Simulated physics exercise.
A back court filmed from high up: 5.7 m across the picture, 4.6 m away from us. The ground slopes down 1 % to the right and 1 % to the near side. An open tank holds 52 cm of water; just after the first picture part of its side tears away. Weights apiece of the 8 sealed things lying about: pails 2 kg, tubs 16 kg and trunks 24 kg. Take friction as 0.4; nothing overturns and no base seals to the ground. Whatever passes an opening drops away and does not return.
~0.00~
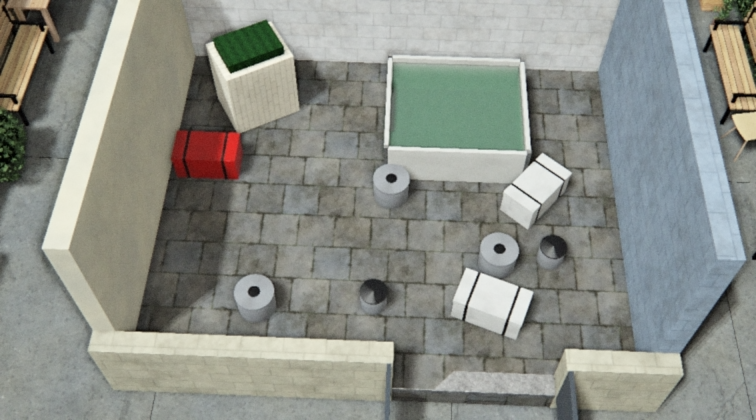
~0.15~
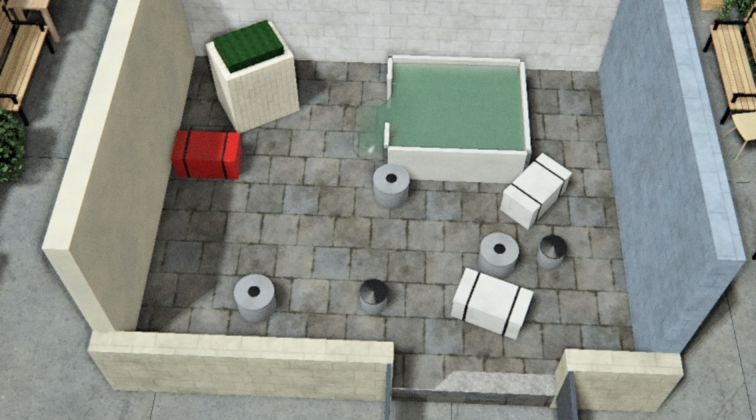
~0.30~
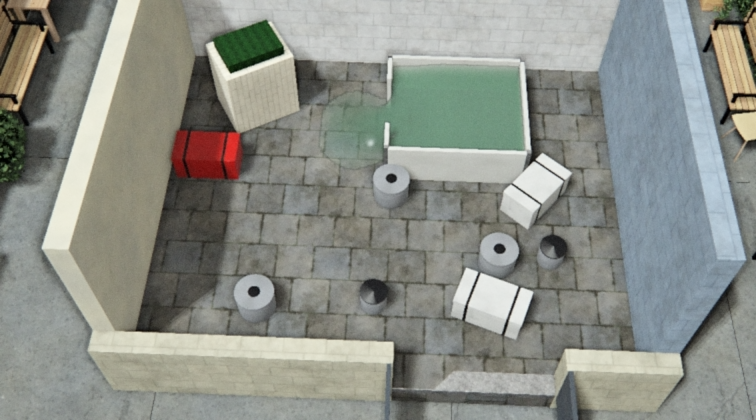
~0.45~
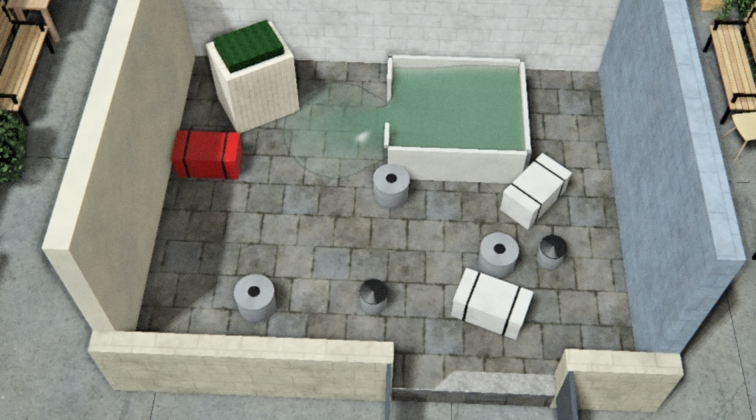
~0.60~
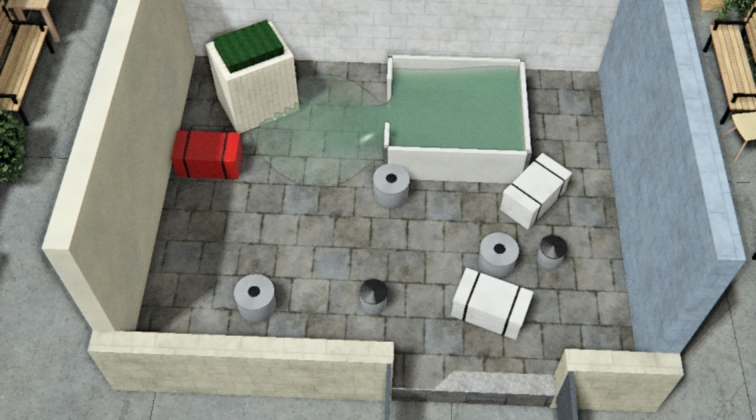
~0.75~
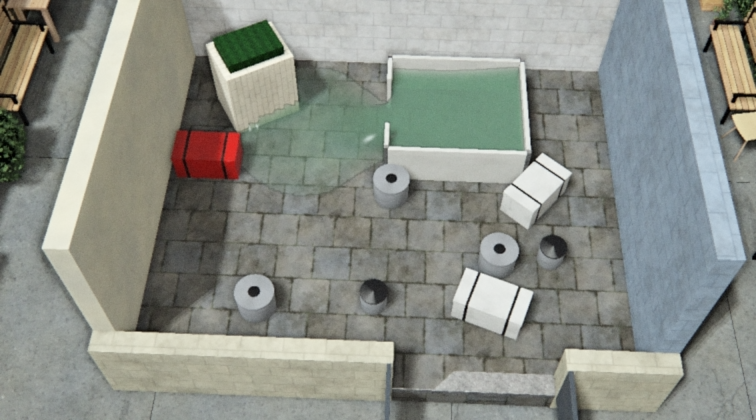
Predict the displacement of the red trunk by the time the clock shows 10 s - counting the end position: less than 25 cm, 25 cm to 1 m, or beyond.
The red trunk ends far away.
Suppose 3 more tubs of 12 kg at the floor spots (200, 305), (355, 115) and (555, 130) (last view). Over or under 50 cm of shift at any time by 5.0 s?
In turn: Past it, past it, short of it.
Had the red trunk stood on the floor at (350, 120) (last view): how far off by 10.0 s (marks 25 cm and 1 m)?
It ends far away.
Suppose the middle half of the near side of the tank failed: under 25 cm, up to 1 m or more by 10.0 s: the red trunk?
In that case the red trunk barely shifts.
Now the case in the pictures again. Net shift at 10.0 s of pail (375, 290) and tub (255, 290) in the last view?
In that order: 200 cm, 120 cm.
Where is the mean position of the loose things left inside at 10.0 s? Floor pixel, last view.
Near (480, 263).
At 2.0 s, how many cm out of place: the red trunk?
Roughly 80 cm by then.
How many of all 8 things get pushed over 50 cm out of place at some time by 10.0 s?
That makes 4.
After 2.0 s the red trunk is near (185, 192), 0.8 m from its start, aground; 0 of 8 are out; 0 afloat.
After 4.5 s the red trunk is near (267, 305), 2.4 m from its start, afloat; 0 of 8 are out; 1 afloat.
After 7.0 s the red trunk is near (439, 286), 3.5 m from its start, aground; 0 of 8 are out; 1 afloat.
After 10.0 s the red trunk is near (461, 275), 3.6 m from its start, aground; 0 of 8 are out; 2 afloat.
